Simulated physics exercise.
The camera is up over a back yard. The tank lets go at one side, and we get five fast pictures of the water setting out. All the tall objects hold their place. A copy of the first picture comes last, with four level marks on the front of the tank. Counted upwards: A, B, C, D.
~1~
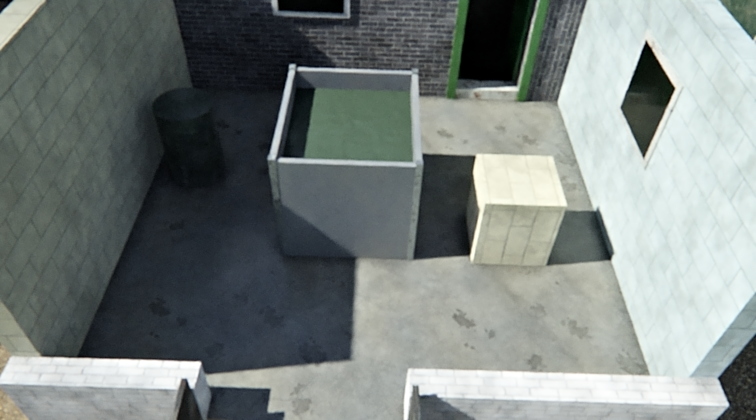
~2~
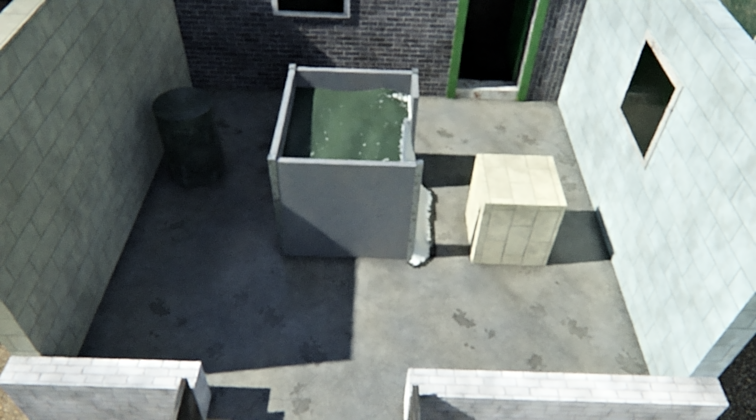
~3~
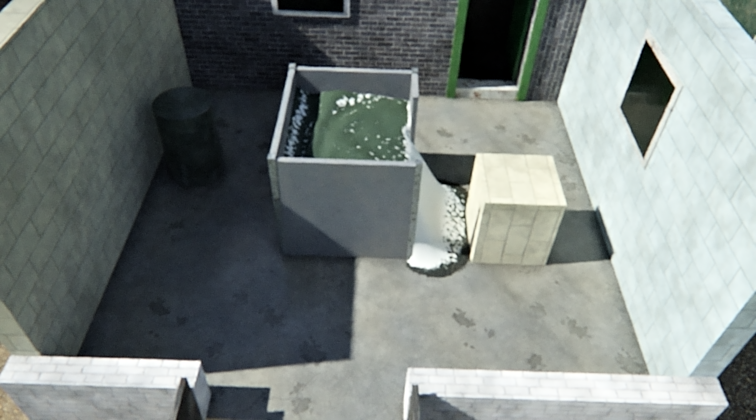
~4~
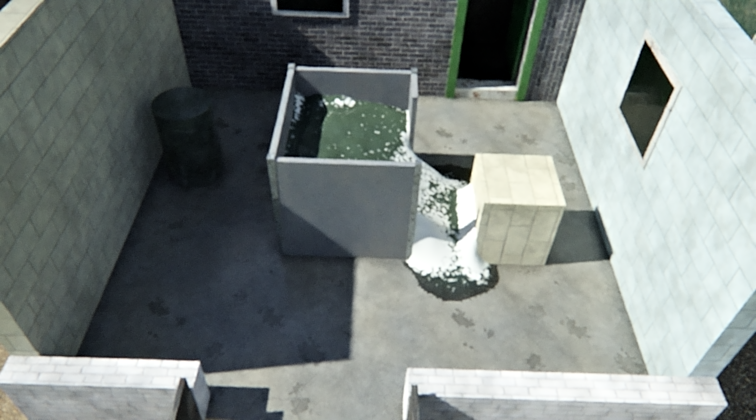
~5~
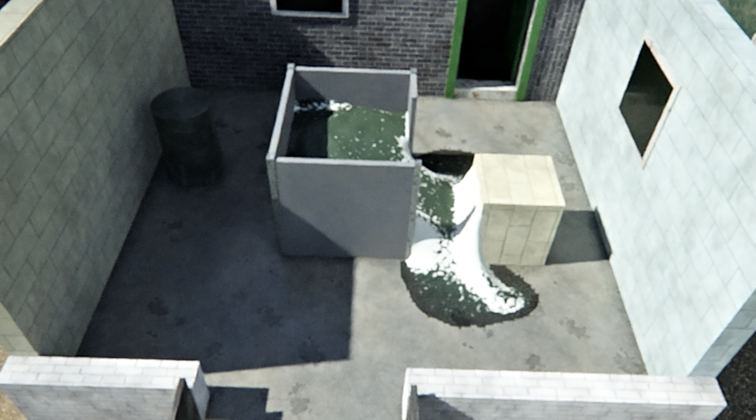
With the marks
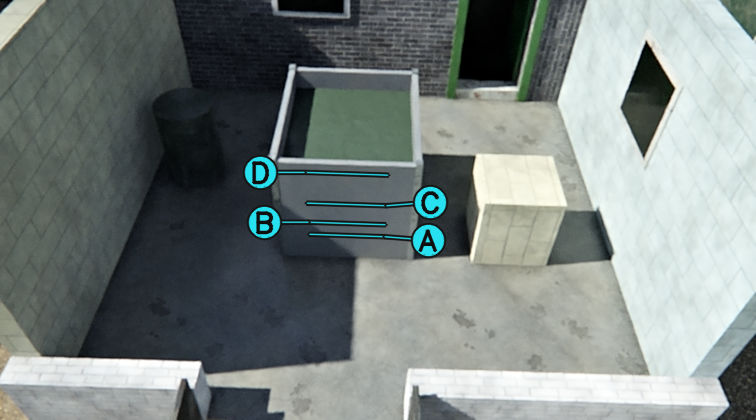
A grey, open-topped tank of green water stands in a walled back yard, seen from a fixed, raised view, with a pale block to its right, a dark barrel to its left and a green-framed doorway behind. Water begins still, then pours through the tank's right side, churning white. It strikes the pale block and spreads forward across the grey floor as the tank's level drops.
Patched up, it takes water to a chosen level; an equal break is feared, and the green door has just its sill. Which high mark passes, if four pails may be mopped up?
Go for C.
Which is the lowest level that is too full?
That is level D.
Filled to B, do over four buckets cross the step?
No, not at all.
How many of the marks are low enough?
Three.
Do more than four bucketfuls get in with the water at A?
No, that is safe.
In cyan, A at (347, 235); B at (346, 223); C at (346, 204); D at (346, 173); from the bottom up A, B, C, D.
For level A, nothing gets over.
For level B, a splash gets over, under a bucket.
For level C, a bucket or two gets in.
For level D, about 11 bucketfuls get in.
